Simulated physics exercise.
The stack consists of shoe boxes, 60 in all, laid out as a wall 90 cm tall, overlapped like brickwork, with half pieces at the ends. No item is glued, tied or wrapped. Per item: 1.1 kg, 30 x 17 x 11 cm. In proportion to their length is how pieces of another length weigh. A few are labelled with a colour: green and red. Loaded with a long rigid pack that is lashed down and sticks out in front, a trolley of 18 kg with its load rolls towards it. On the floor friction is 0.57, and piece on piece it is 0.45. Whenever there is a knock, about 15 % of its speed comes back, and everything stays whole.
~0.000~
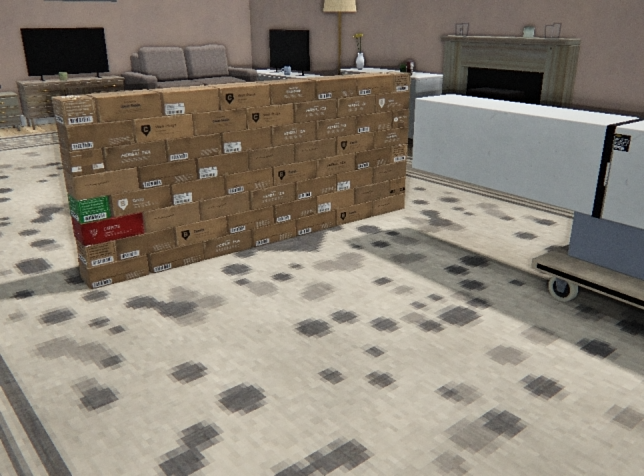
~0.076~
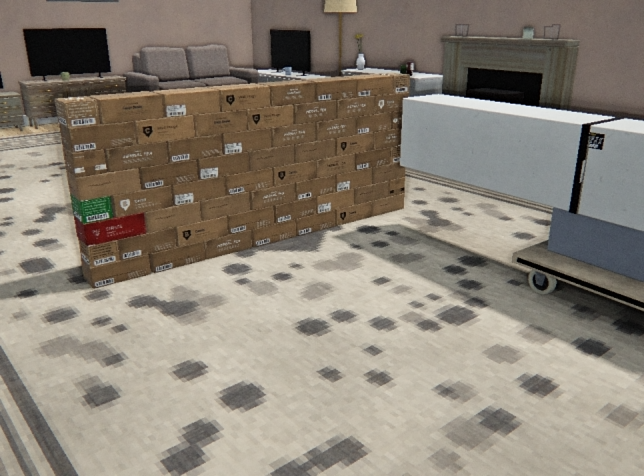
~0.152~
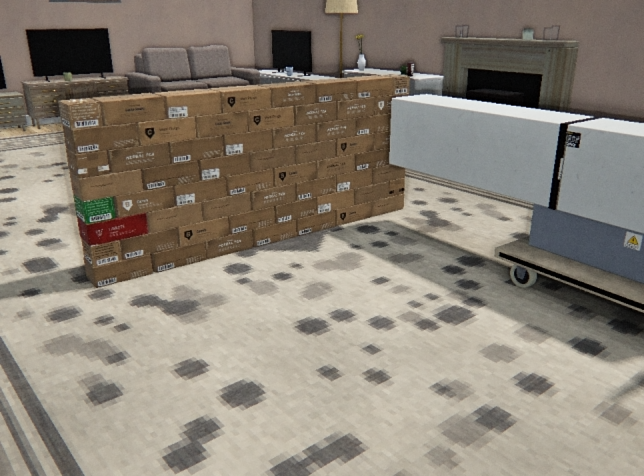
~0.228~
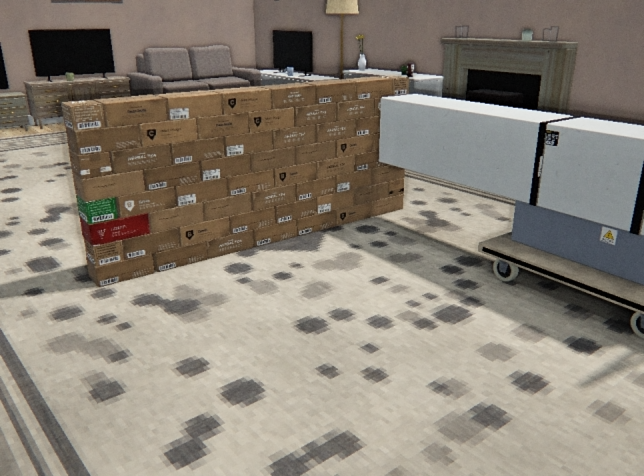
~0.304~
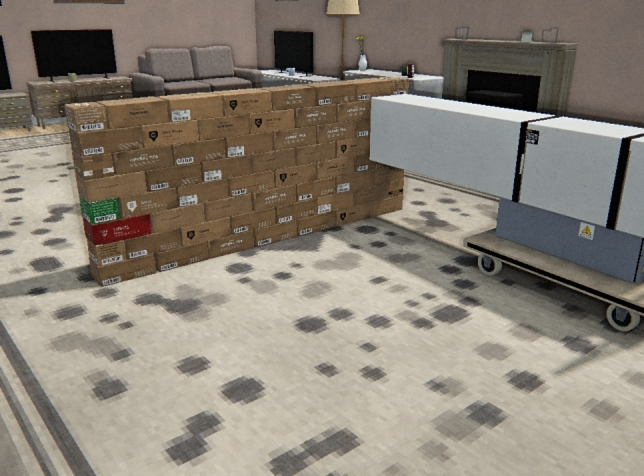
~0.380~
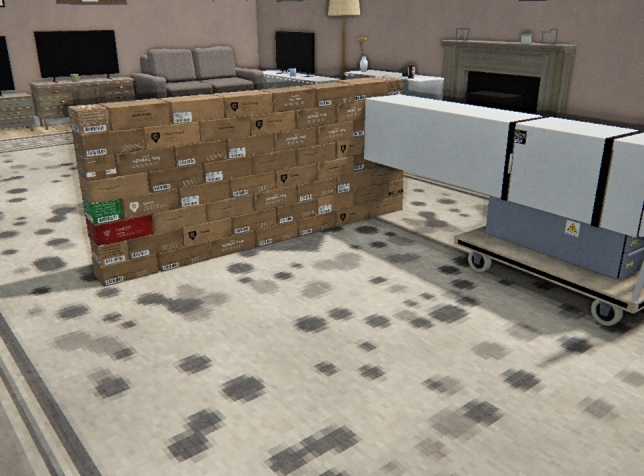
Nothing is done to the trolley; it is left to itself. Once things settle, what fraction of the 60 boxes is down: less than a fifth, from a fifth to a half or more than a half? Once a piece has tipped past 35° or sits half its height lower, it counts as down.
Between a fifth and a half.
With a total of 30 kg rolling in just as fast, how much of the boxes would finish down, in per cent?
I'd put it near 40 in a hundred.
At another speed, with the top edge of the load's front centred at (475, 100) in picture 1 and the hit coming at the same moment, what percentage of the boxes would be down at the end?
I'd say some 20 per cent end up down.
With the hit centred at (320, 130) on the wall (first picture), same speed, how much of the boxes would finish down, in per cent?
Roughly 0 per cent would be down.
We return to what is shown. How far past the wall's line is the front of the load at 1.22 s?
25 cm beyond.
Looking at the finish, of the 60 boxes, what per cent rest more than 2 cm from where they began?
The share is 40 %.
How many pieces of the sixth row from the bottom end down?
The count is 4.
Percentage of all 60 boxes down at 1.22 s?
40 per cent at that moment.
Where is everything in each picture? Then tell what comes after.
In the first frame (places mark the middle of the side facing us; the camera moves round a little), load (422, 121) 37 cm short of the wall; red box (114, 229); green box (94, 210); nothing disturbed.
The second frame shows load (409, 120) 28 cm short of the wall; green box (97, 210).
The third frame shows load (398, 120) 19 cm short of the wall; green box (100, 211).
The fourth frame shows load (387, 119) 10 cm short of the wall; green box (102, 211).
The fifth frame shows load (377, 118) just touching; red box (123, 230).
The sixth frame shows load (371, 118) 48 mm into the wall's line; green box (107, 212); red box (126, 230); steepest lean 4°, the box at (395, 89); 11 disturbed, none down.
After 0.60 s, load 13 cm past the wall's line, still rolling; none of the 60 boxes down, 24 disturbed.
After 0.96 s, load 21 cm past the wall's line, still rolling; 8 of the 60 boxes down.
After 1.22 s, load 25 cm past the wall's line, still rolling; 24 of the 60 boxes down.
After 1.50 s, load 28 cm past the wall's line, still rolling; 24 of the 60 boxes down.
At rest (2.6 s), load 30 cm past the wall's line, stopped; 24 of the 60 boxes down; green box unmoved; red box unmoved. That is 40 per cent. As the last picture would show them, middles, green box near (102, 208), red box near (120, 226).
